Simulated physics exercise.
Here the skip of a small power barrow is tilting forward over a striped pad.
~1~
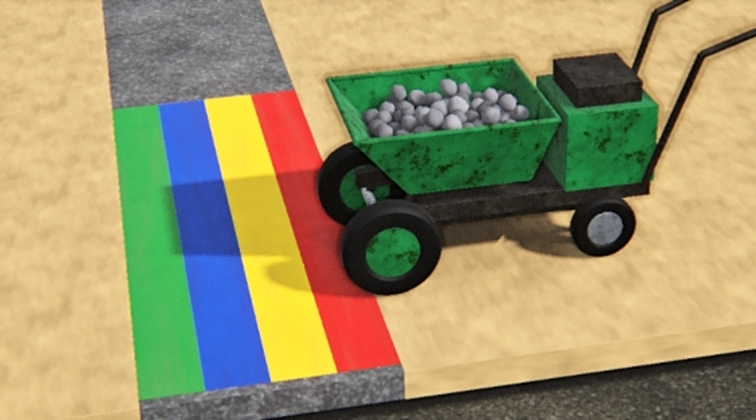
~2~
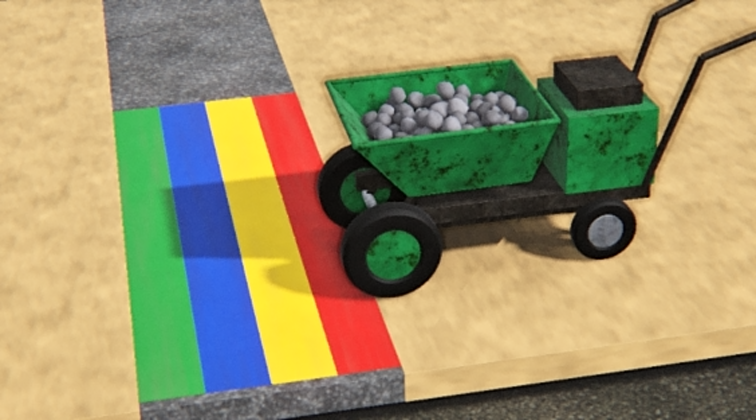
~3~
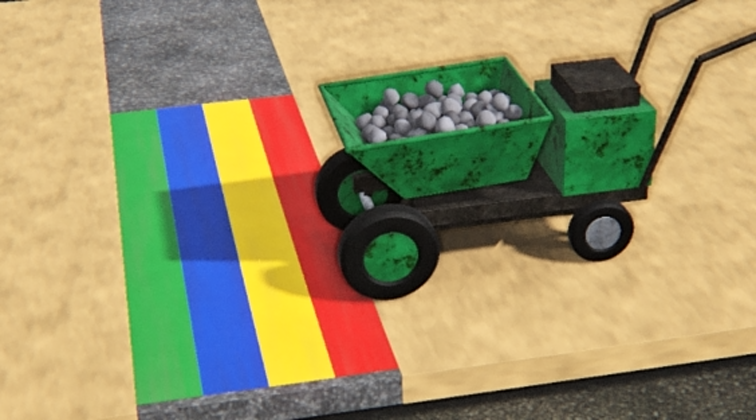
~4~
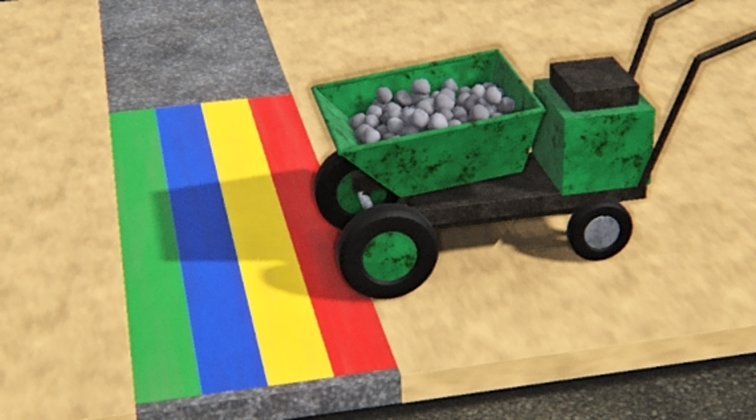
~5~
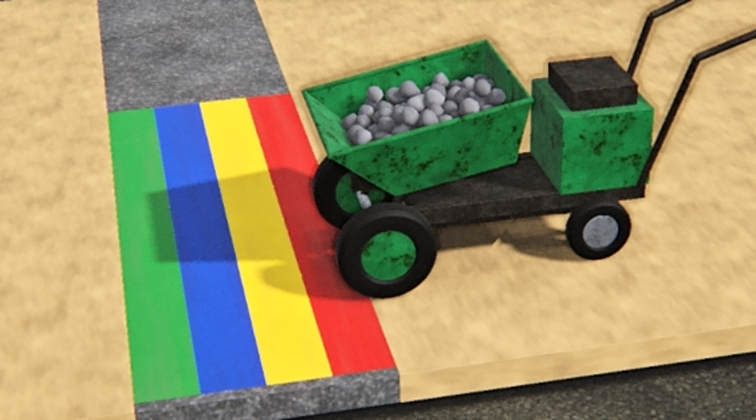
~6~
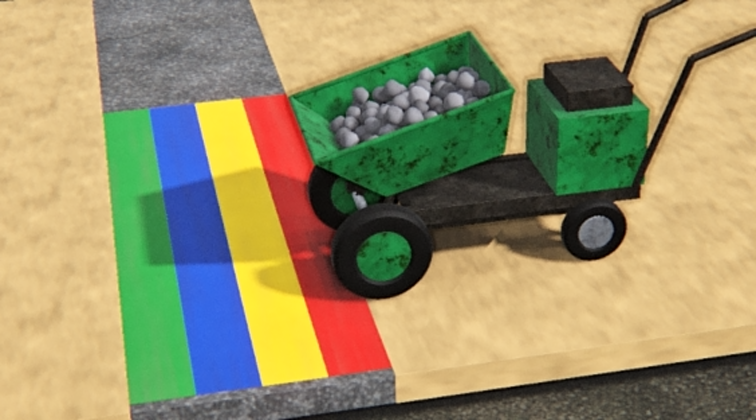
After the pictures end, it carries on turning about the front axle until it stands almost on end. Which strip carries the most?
The blue strip.
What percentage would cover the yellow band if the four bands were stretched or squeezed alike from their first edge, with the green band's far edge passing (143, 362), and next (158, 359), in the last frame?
The first gives 10 %, the second 0 %.
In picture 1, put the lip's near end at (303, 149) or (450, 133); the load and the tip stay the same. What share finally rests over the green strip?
The first spot gives roughly 50 %; the second gives roughly 0 %.
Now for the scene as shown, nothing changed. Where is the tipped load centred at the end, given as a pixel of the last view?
Close to (195, 274), more or less.
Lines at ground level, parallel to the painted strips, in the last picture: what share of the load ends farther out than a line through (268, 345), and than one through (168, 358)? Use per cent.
About 90 % and 20 %.
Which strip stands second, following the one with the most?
Just behind the leader sits the green strip.
Soon after the last picture, skip tipped steeply; all in the skip.
A little later, skip tipped right over; most in the skip; a stray few over the yellow strip; a small part over the blue strip; a stray few falling.
Later still, skip tipped right over; a small part in the skip; a small part over the yellow strip; about half over the blue strip; about a quarter over the green strip; a small part off the paint.
At rest, skip tipped right over; a stray few in the skip; none over the red strip; a small part over the yellow strip; about half over the blue strip; about a quarter over the green strip; a small part off the paint.
